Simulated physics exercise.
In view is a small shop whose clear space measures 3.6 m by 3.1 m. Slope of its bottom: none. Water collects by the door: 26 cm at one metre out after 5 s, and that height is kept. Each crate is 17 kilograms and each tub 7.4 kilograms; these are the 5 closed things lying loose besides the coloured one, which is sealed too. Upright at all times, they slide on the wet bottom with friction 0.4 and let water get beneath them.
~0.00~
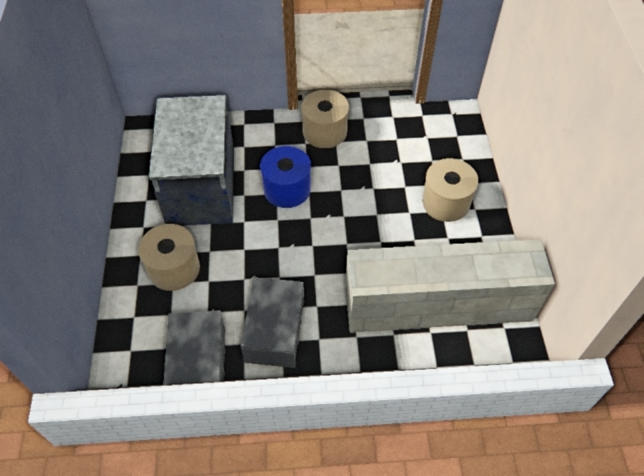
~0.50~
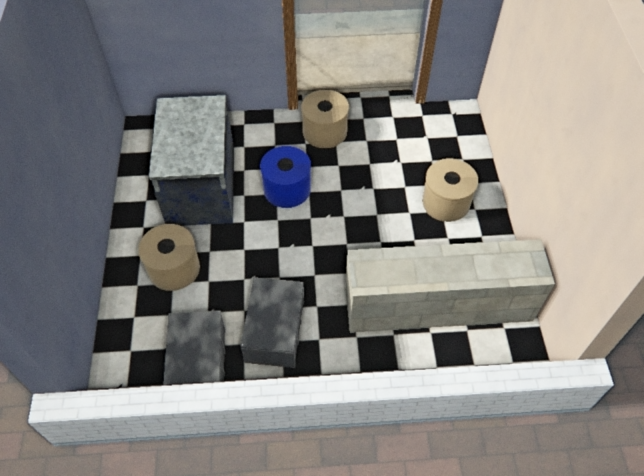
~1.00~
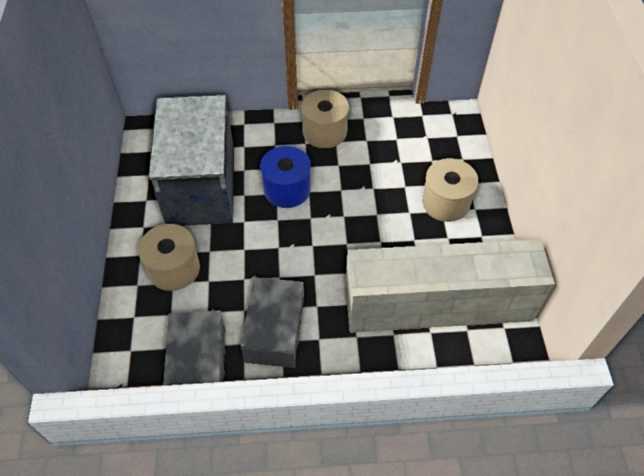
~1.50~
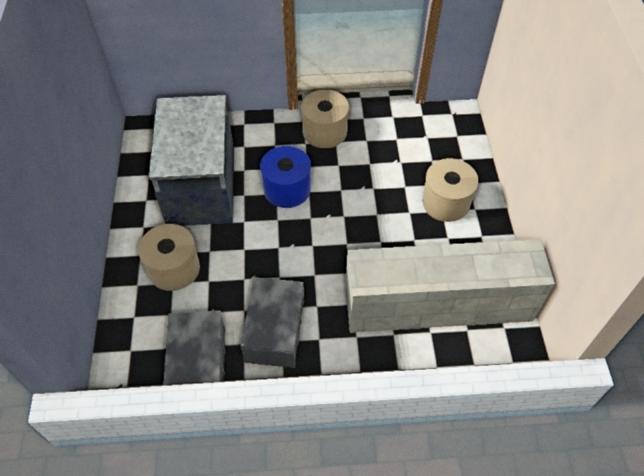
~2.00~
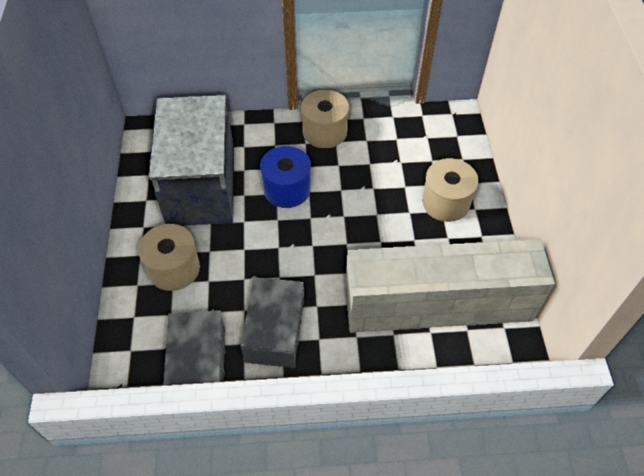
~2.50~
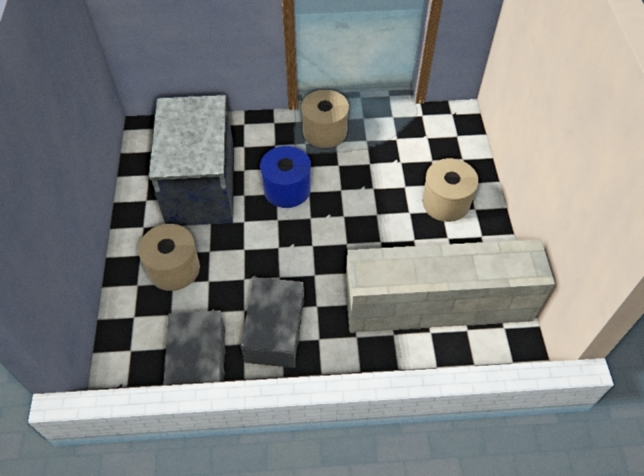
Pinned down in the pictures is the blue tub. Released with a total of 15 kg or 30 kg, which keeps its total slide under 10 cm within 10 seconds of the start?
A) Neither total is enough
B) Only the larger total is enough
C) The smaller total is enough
A.
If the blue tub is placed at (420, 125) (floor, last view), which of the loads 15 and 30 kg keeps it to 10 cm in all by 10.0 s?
The answer: No weight will do.
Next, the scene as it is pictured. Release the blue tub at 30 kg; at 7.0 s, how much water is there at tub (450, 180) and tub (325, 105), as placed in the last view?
Around 21 cm and 5 cm.
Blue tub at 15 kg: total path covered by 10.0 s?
Some 250 centimetres of travel in total.
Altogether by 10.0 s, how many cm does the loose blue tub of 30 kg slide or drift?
20 cm or so in all.
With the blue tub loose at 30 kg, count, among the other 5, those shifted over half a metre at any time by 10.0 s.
Total: 5.
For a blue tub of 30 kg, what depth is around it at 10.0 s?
Close to 14 cm deep.
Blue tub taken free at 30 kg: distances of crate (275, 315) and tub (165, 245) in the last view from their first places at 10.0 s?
One is off by 50 cm, the other by 60 cm, in the order asked.
After 3.5 s the blue tub would be 1 cm from its start with 15 kg and 0 cm from its start with 30 kg; 0 cm of water round it then.
After 4.5 s the blue tub would be 1 cm from its start with 15 kg and 0 cm from its start with 30 kg; 3 cm of water round it then.
After 7.0 s the blue tub would be 74 cm from its start with 15 kg and 1 cm from its start with 30 kg; 9 cm of water round it then.
After 10.0 s the blue tub would be 145 cm from its start with 15 kg and 24 cm from its start with 30 kg; 14 cm of water round it then.
